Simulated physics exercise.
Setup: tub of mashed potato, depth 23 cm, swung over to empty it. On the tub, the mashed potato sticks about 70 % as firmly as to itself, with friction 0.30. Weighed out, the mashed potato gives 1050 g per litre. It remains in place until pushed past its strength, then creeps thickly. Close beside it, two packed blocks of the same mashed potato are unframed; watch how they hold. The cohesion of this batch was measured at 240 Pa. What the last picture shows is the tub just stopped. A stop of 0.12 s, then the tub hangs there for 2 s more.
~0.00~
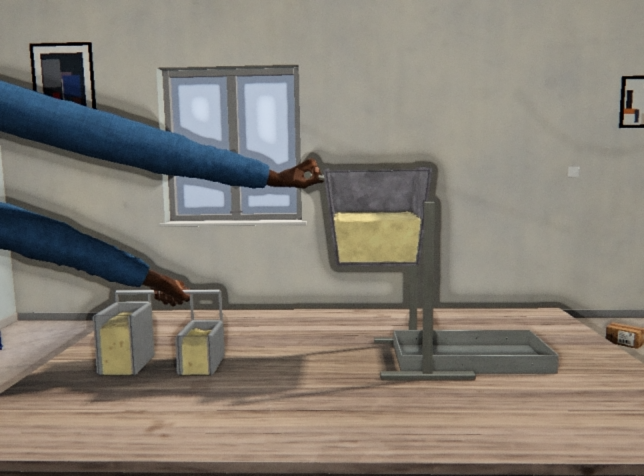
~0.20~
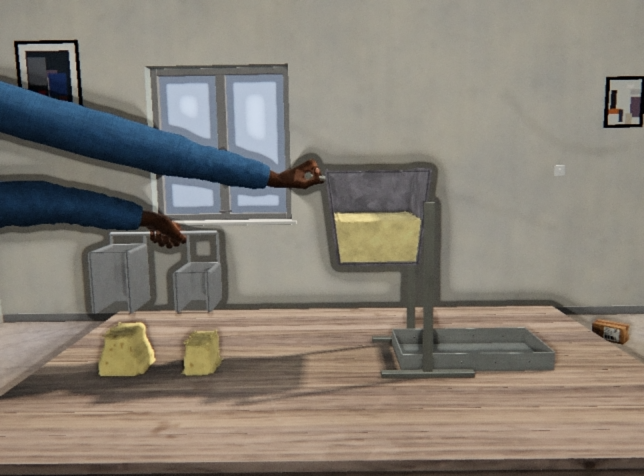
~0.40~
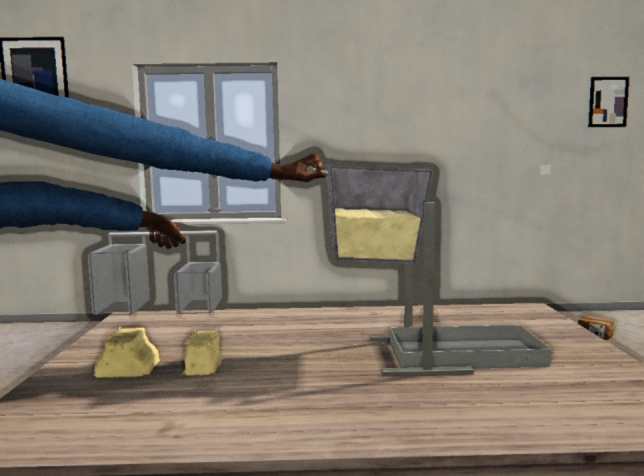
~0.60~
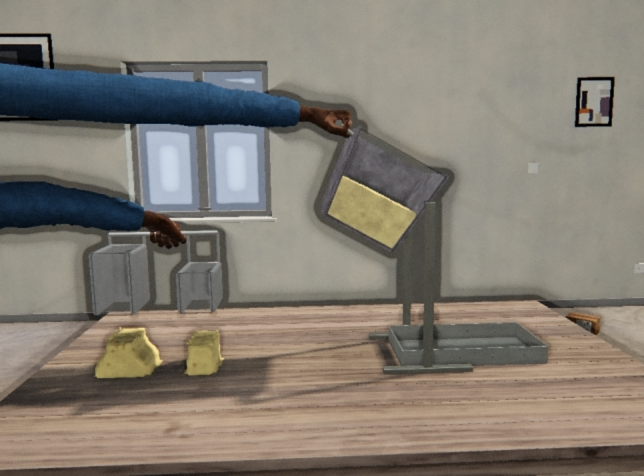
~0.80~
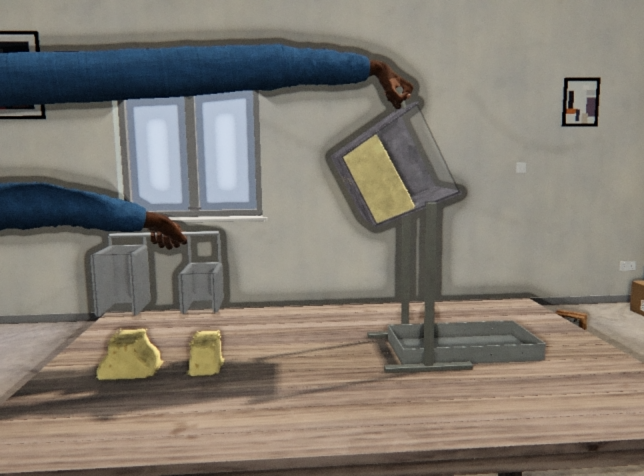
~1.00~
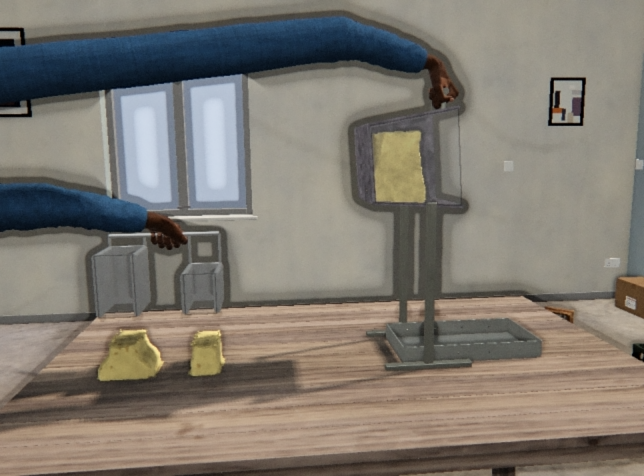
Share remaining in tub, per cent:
Near 77 percent.
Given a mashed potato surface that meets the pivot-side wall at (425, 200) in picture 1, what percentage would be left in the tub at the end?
Then about 50 %.
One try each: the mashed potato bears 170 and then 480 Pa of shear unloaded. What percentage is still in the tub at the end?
Try one gives 70 per cent, try two gives 100 per cent.
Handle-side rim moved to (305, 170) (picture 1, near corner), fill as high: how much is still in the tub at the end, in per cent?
Near 55 per cent.
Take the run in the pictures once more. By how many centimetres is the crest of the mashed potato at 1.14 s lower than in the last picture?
About 5 cm.
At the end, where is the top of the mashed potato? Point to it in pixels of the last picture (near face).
Looking at the last picture, I'd put it at about (399, 172).
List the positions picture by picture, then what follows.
Handle-side rim at (328, 171), tilt 0 degrees; highest point of the mashed potato at (340, 220); test blocks 14 cm, 8.8 cm high (left to right), in the first frame.
Handle-side rim at (329, 172), tilt 0 degrees; highest point of the mashed potato at (341, 221); test blocks 11 cm, 8.6 cm high (left to right), in the second frame.
Handle-side rim at (332, 166), tilt 3 degrees; highest point of the mashed potato at (341, 216); test blocks 10 cm, 8.5 cm high (left to right), in the third frame.
Handle-side rim at (362, 128), tilt 29 degrees; highest point of the mashed potato at (347, 178); test blocks 9.9 cm, 8.5 cm high (left to right), in the fourth frame.
Handle-side rim at (418, 105), tilt 63 degrees; highest point of the mashed potato at (378, 137); test blocks 9.9 cm, 8.5 cm high (left to right), in the fifth frame.
Handle-side rim at (459, 109), tilt 86 degrees; highest point of the mashed potato at (418, 131); test blocks 9.9 cm, 8.5 cm high (left to right), in the sixth frame.
By 1.14 s, the tub is at 86 degrees and holds 100 %.
By 1.31 s, the tub is at 86 degrees and holds 90 %.
By 1.48 s, the tub is at 86 degrees and holds 79 %.
By 1.65 s, the tub is at 86 degrees and holds 77 %.
By 3.00 s, at the end, the tub is at 86 degrees and holds 77 %.
